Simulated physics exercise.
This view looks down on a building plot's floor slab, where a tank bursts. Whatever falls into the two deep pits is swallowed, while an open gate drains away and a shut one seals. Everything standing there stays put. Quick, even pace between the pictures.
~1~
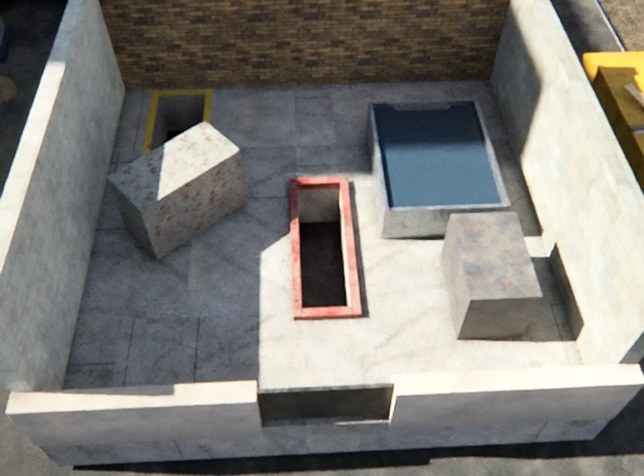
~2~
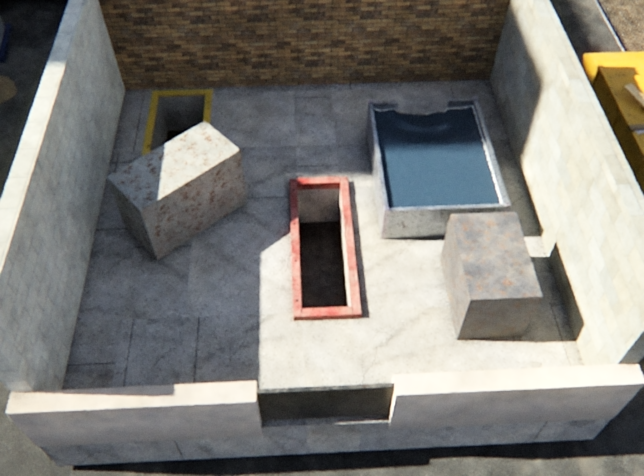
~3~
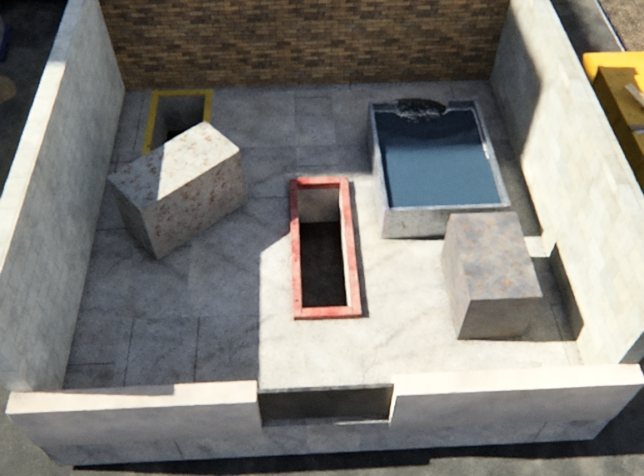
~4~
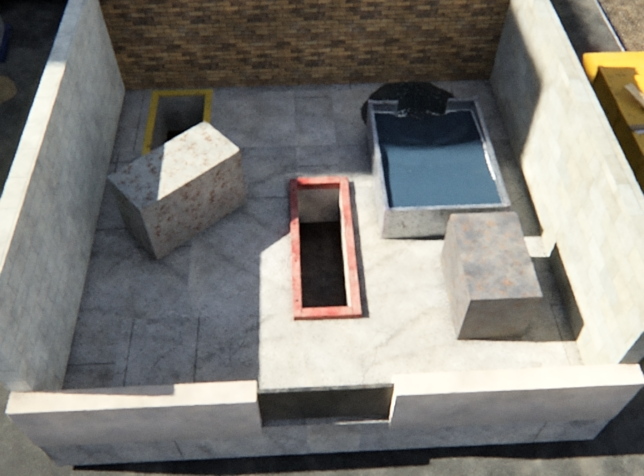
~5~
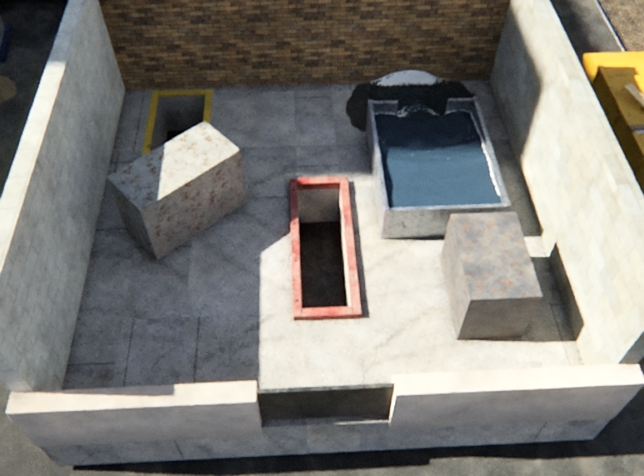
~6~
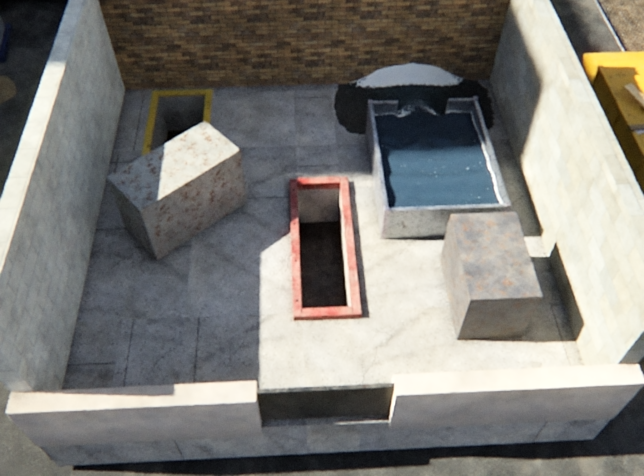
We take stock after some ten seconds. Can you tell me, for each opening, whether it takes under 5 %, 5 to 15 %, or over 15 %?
In order: The gate will drain shy of five per cent; the yellow pit will drain in excess of fifteen per cent; the red pit will drain shy of five per cent.
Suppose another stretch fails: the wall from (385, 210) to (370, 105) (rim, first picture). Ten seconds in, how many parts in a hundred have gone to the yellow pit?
Parts in a hundred: Yellow 40.
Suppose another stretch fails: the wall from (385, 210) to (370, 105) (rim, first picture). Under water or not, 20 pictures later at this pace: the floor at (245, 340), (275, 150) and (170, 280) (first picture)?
Note, points one to three: Unreached / reached and soaked / unreached.
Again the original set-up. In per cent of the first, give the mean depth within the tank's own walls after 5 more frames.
I'd put it near 74 per cent.
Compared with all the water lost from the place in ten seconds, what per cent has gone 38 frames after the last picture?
About 60 %.
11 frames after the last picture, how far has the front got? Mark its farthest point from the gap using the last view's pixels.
Point: (167, 95) in the last picture's pixels.
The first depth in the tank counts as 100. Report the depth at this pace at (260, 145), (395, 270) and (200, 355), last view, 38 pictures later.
Approx. values, in order: 4 %, 0 %, 0 %.
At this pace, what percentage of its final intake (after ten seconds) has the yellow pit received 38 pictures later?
I make it 60 per cent.
A moment on, water covers 10 % of the floor; the gate 0 %, the yellow pit 0 %, the red pit 0 %.
Next, water covers 25 % of the floor; the gate 0 %, the yellow pit 1 %, the red pit 0 %.
Then, water covers 40 % of the floor; the gate 0 %, the yellow pit 6 %, the red pit 0 %.
Later, water covers 65 % of the floor; the gate 0 %, the yellow pit 14 %, the red pit 0 %.
In the end, water covers 90 % of the floor; the gate 0 %, the yellow pit 23 %, the red pit 0 %.
